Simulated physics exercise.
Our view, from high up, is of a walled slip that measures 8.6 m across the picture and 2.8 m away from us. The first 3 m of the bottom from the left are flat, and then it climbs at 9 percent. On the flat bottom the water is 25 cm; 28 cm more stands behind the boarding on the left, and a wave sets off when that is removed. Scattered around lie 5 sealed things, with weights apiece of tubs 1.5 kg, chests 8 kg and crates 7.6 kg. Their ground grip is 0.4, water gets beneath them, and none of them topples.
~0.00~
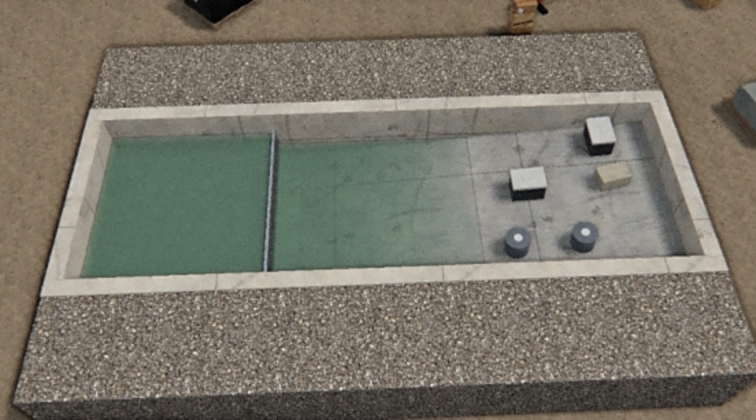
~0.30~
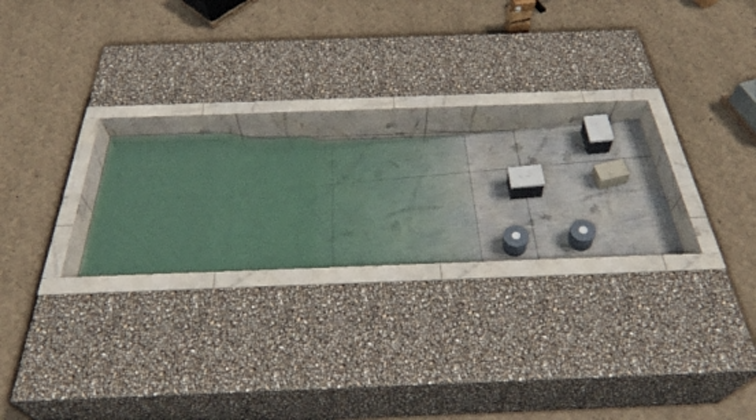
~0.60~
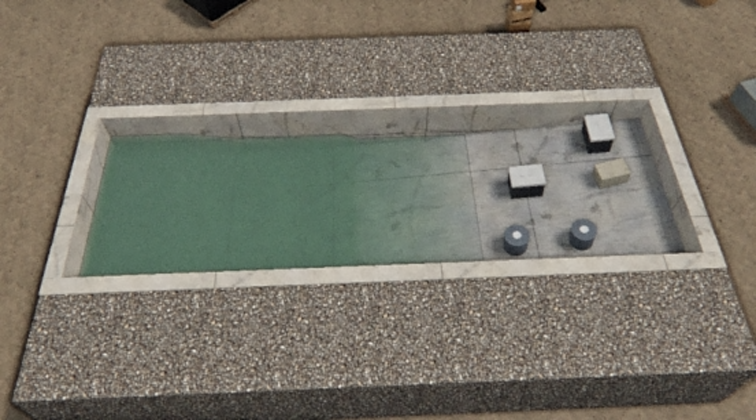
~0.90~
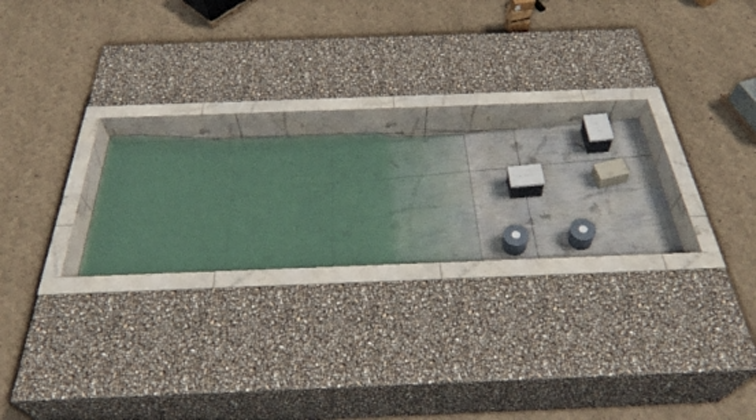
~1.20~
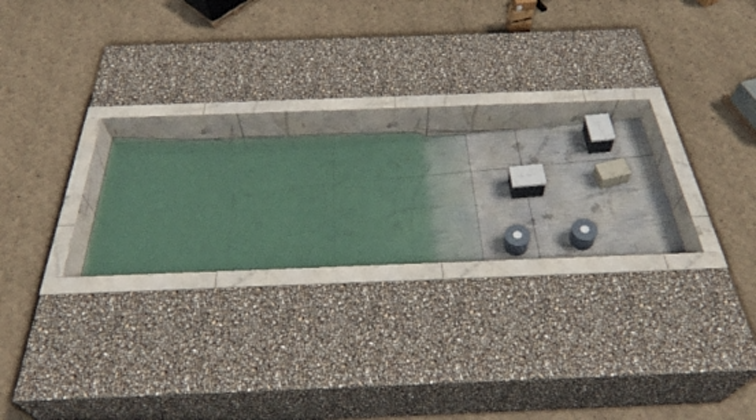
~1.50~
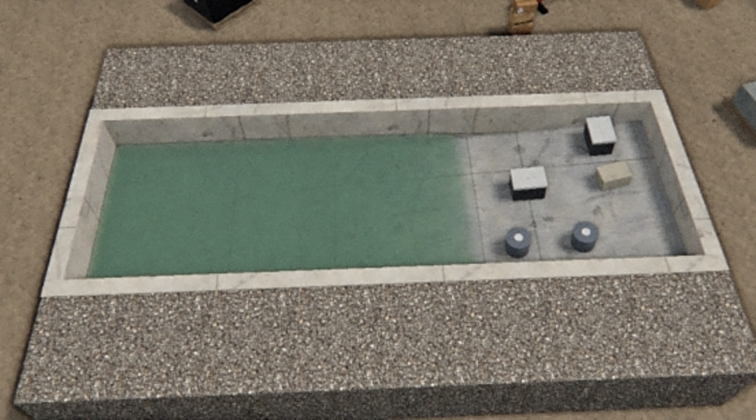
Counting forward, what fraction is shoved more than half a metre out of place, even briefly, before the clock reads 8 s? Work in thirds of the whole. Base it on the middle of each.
I would say two thirds or more.
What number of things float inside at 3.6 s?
The count is 4.
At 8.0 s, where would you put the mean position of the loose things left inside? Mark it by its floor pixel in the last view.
(399, 219).
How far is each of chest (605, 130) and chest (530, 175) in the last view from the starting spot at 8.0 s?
In turn: 300 cm, 300 cm.
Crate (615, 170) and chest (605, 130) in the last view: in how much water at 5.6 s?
Close to 11 and 11 centimetres.
After 2.1 s 0 of 5 are over 50 cm from their spots; 0 afloat.
After 3.6 s 4 of 5 are over 50 cm from their spots; 4 afloat.
After 5.6 s 2 of 5 are over 50 cm from their spots; 5 afloat.
After 8.0 s 5 of 5 are over 50 cm from their spots, and 5 have been at some point; 5 afloat.
